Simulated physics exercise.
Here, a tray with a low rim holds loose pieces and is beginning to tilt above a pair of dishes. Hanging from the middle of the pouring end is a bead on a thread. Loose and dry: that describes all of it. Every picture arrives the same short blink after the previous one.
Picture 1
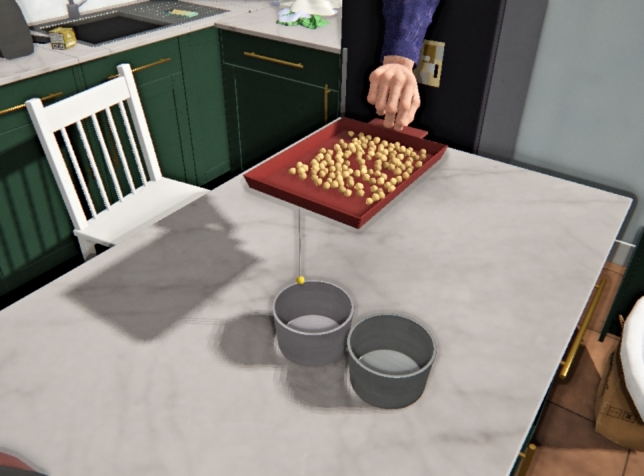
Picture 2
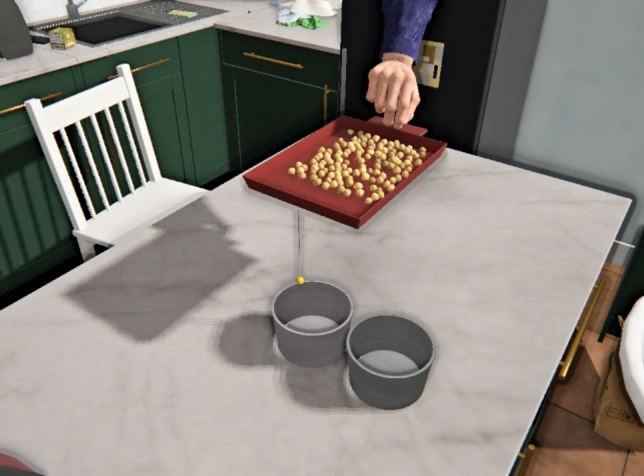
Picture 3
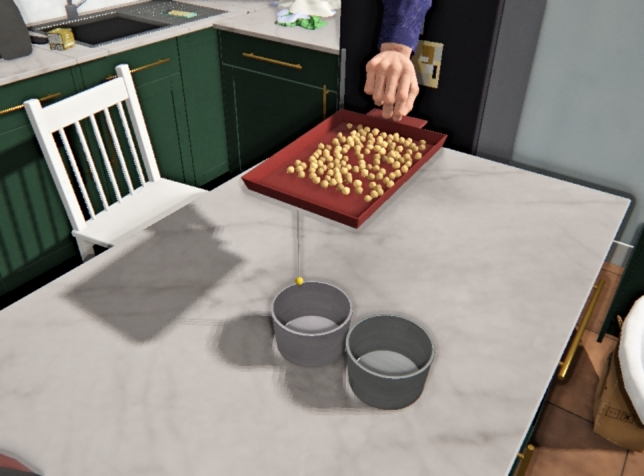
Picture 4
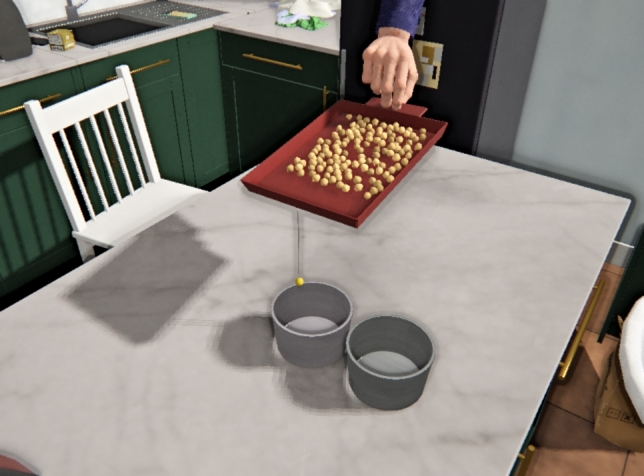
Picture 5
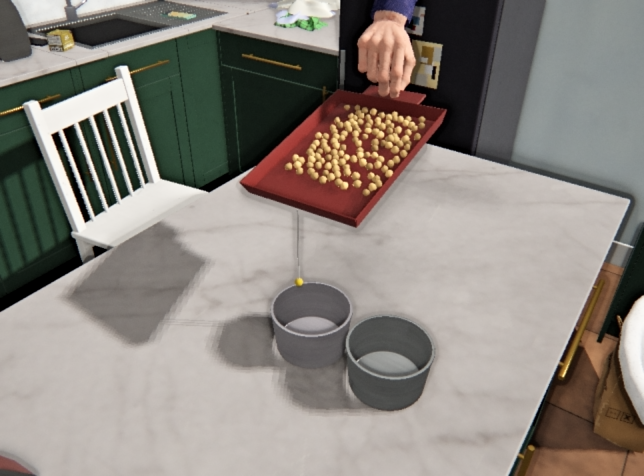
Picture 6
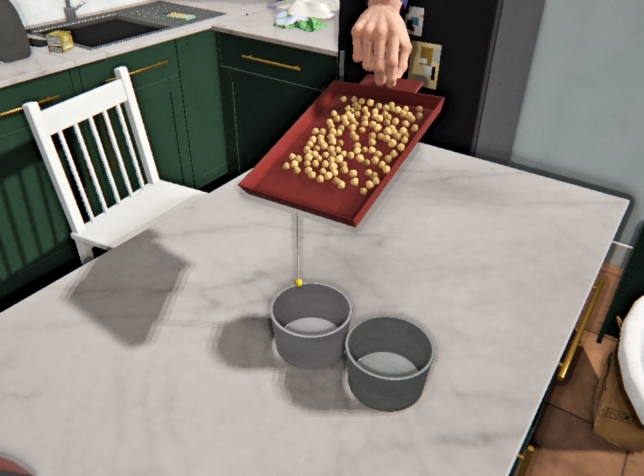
In a kitchen with green cabinets and a white chair, a fixed view looks down on a pale marble-patterned table. A hand at the far side grips a red tray of dried chickpeas, a yellow bead hanging on a thread beneath its near edge, beside two grey dishes. The hand rises gradually, tilting the tray toward its lower left corner, while the chickpeas stay bunched on it.
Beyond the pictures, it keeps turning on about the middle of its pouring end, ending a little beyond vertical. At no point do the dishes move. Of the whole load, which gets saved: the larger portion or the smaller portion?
The smaller portion.
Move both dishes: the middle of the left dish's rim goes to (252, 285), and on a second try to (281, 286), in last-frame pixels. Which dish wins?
It comes out as the one to the left in the first try and the one to the left in the second.
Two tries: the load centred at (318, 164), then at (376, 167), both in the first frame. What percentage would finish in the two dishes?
First try 10 %, second try 10 %.
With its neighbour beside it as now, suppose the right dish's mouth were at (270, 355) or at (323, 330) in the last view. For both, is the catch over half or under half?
Result - try one, below the halfway mark; try two, past the halfway mark.
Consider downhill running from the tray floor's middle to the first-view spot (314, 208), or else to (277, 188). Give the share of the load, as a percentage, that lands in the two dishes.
Lab note: Try one about 50 %, try two 0 %.
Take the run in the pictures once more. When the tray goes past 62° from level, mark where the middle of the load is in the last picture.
About (279, 189).
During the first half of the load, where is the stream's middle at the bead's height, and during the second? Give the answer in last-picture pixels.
First part (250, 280), rest (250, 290).
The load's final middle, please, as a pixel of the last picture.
About pixel (234, 334).
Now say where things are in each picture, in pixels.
The first picture shows corners of the pouring end at (249, 174) and (359, 215), level; middle of the load at (362, 162), dried chickpeas; left dish at (290, 343); right dish at (368, 385); bead on its thread at (300, 280).
The second picture shows corners of the pouring end at (248, 175) and (358, 215), level; middle of the load at (361, 161).
The third picture shows corners of the pouring end at (247, 176) and (357, 215), tipped barely, lowest at the left corner; middle of the load at (360, 157).
The fourth picture shows corners of the pouring end at (246, 179) and (356, 215), tipped a little, lowest at the left corner; middle of the load at (360, 150).
The fifth picture shows corners of the pouring end at (245, 181) and (354, 215), tipped a little, lowest at the left corner; middle of the load at (358, 143).
The sixth picture shows corners of the pouring end at (244, 183) and (353, 216), tipped clearly, lowest at the left corner; middle of the load at (355, 138); left dish at (288, 346); right dish at (367, 387).
Soon after the last picture, tray tipped steeply; nearly all on the tray; a stray few in the air.
A little later, tray tipped right over; most on the tray; a small part outside both; a small part in the air.
Later still, tray tipped past a quarter turn; a small part in the left dish; most outside both.
At rest, tray tipped past a quarter turn; none in the right dish; a small part in the left dish; most outside both.
